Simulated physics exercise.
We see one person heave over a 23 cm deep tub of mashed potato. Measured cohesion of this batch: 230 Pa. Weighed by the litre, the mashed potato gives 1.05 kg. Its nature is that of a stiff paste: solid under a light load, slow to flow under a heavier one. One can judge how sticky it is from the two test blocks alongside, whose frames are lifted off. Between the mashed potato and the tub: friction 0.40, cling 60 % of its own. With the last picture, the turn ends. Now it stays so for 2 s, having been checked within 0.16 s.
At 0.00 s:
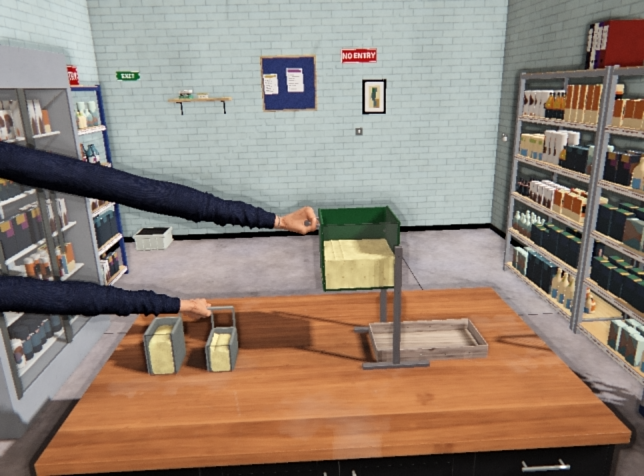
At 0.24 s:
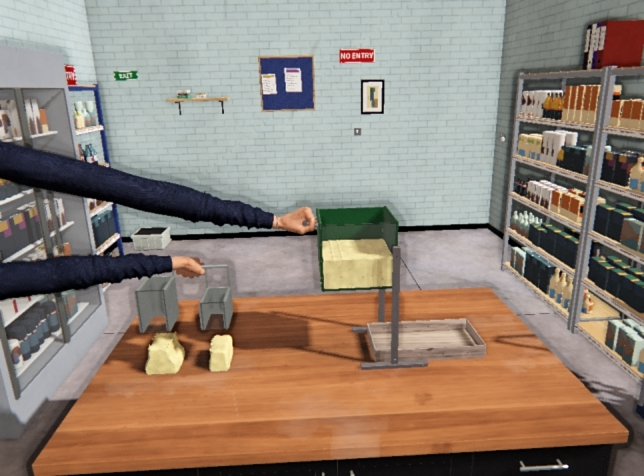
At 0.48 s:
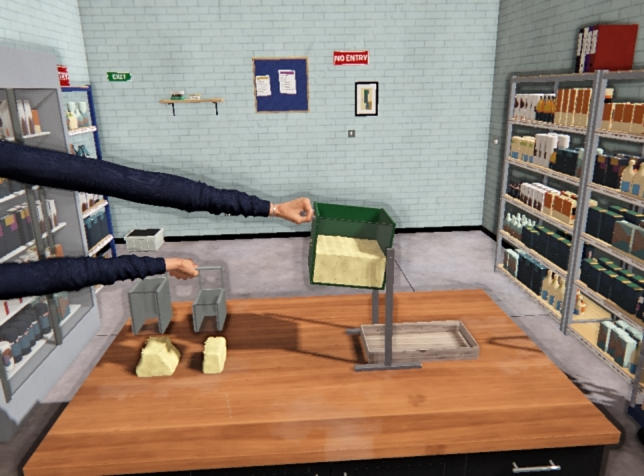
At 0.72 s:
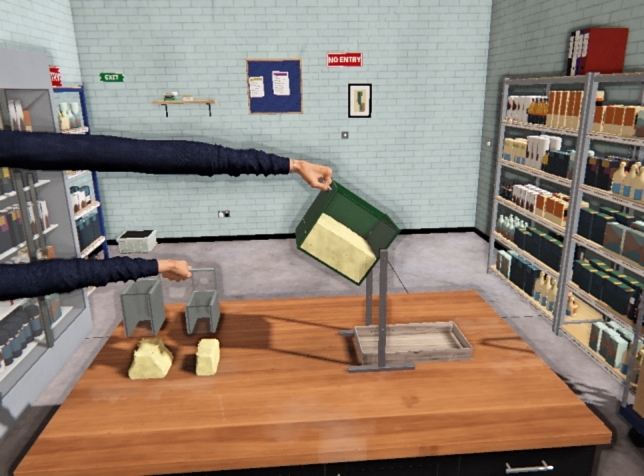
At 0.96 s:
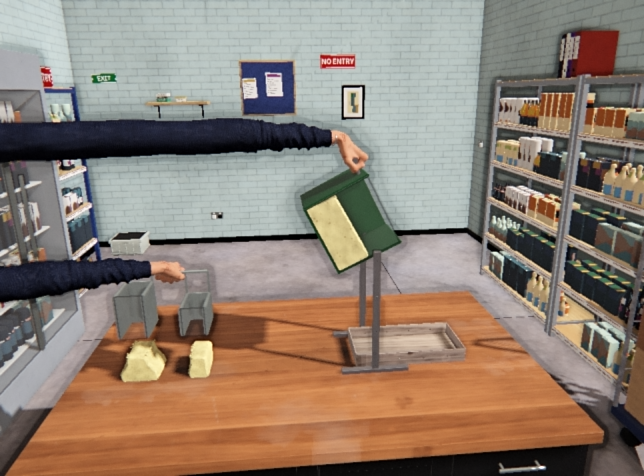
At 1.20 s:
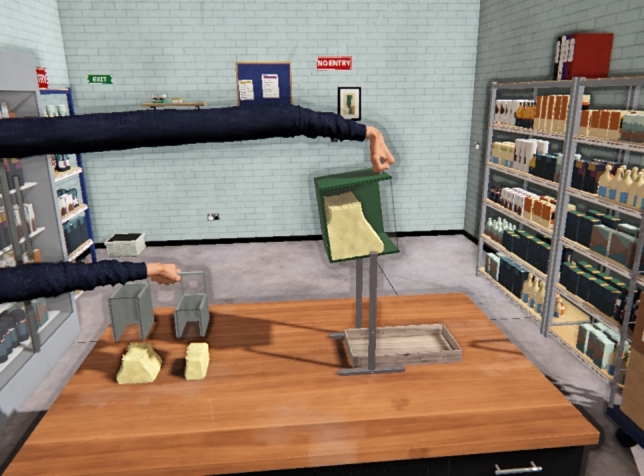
The video shows two moulds being lifted off pale blocks, which sag slightly, while another hand turns a green tub of mashed potato clockwise above a tray until it is steeply tilted, the pale mass shifting inside.
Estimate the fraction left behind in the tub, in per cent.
I would say 97 %.
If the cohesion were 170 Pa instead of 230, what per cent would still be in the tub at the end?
Then roughly 80 %.
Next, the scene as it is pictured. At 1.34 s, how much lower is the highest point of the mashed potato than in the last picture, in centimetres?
Roughly 4 cm.
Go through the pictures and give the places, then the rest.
In the first picture, handle-side rim at (324, 225), tilt 0 degrees; crest of the mashed potato at (350, 259); block heights 13 cm, 8.5 cm (left to right).
In the second picture, handle-side rim at (322, 225), tilt 0 degrees; crest of the mashed potato at (348, 259); block heights 10 cm, 8.2 cm (left to right).
In the third picture, handle-side rim at (320, 217), tilt 8 degrees; crest of the mashed potato at (320, 253); block heights 9.5 cm, 8.1 cm (left to right).
In the fourth picture, handle-side rim at (338, 190), tilt 35 degrees; crest of the mashed potato at (320, 223); block heights 9.5 cm, 8.1 cm (left to right).
In the fifth picture, handle-side rim at (369, 177), tilt 64 degrees; crest of the mashed potato at (334, 199); block heights 9.5 cm, 8.1 cm (left to right).
In the sixth picture, handle-side rim at (391, 179), tilt 82 degrees; crest of the mashed potato at (357, 205); block heights 9.5 cm, 8.1 cm (left to right).
After 1.34 s, the tub is at 82 degrees and holds 100 %.
After 1.51 s, the tub is at 82 degrees and holds 97 %.
After 1.68 s, the tub is at 82 degrees and holds 97 %.
After 1.85 s, the tub is at 82 degrees and holds 97 %.
After 3.20 s, the tub is at 82 degrees and holds 97 %.
